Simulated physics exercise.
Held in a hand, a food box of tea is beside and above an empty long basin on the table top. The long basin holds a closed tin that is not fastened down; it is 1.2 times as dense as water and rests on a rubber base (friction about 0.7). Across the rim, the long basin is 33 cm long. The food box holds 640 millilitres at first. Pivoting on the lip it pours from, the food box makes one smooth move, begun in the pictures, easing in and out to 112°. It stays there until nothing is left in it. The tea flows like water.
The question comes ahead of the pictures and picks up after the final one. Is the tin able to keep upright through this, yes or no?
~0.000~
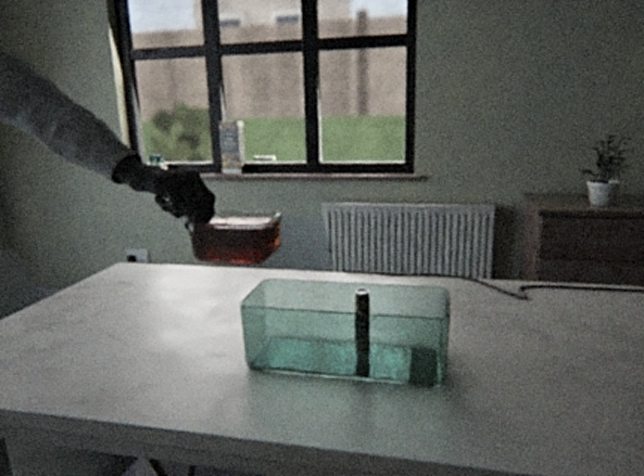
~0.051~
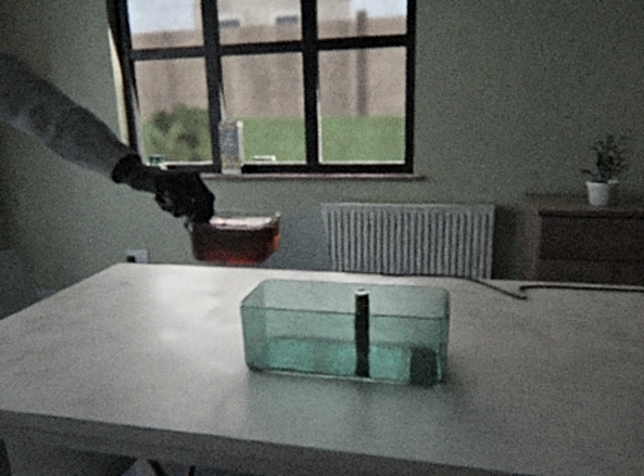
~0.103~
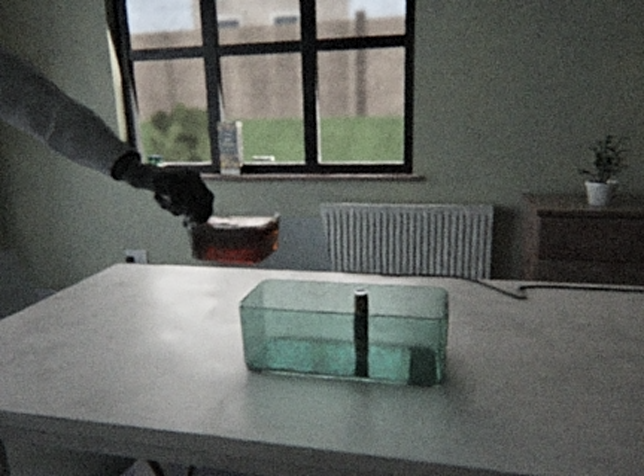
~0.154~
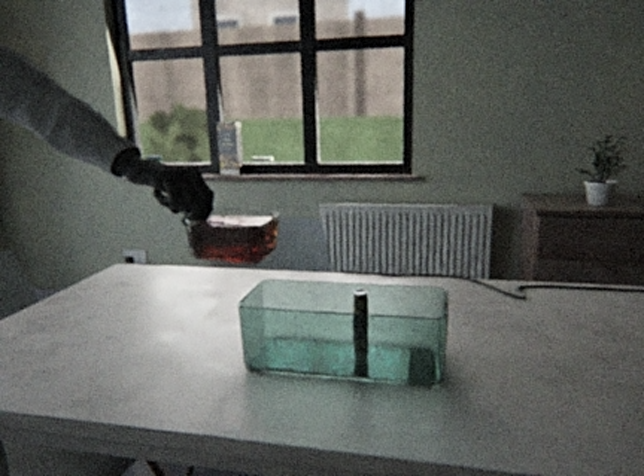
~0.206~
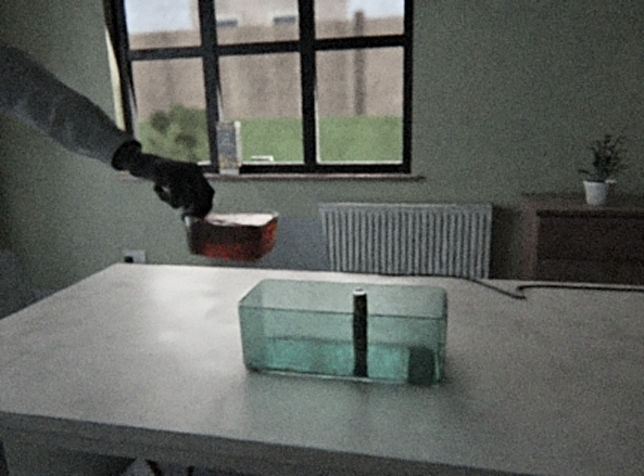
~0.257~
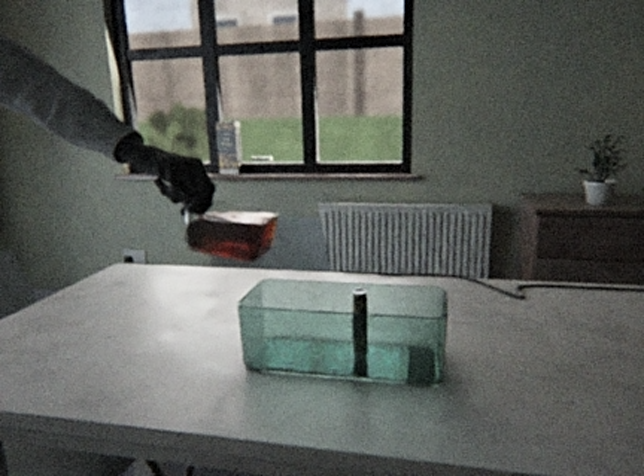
Yes, it remains upright.
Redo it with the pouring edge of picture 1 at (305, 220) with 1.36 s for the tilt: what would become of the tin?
After that, the tin stays vertical.
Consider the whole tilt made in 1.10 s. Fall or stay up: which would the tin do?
Result: Tin still standing.
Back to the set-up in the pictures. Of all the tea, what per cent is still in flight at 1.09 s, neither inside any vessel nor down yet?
Estimated airborne part: Roughly 10 per cent.
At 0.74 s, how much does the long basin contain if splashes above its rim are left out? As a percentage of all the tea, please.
16 %, roughly.
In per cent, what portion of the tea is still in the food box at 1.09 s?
Near 6 percent, more or less.
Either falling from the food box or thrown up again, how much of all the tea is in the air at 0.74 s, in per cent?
Some 36 per cent, I reckon.
By 0.74 s the tilt is 63° and 47 per cent is still to pour; the tin stands where it began.
By 1.09 s the tilt is 102° and 6 per cent is still to pour; the tin stands where it began.
By 1.46 s the tilt is 112° and 0 per cent is still to pour; the tin stands where it began.
By 1.86 s the tilt is 112° and 0 per cent is still to pour; the tin stands where it began.
At rest the tin stands where it began.
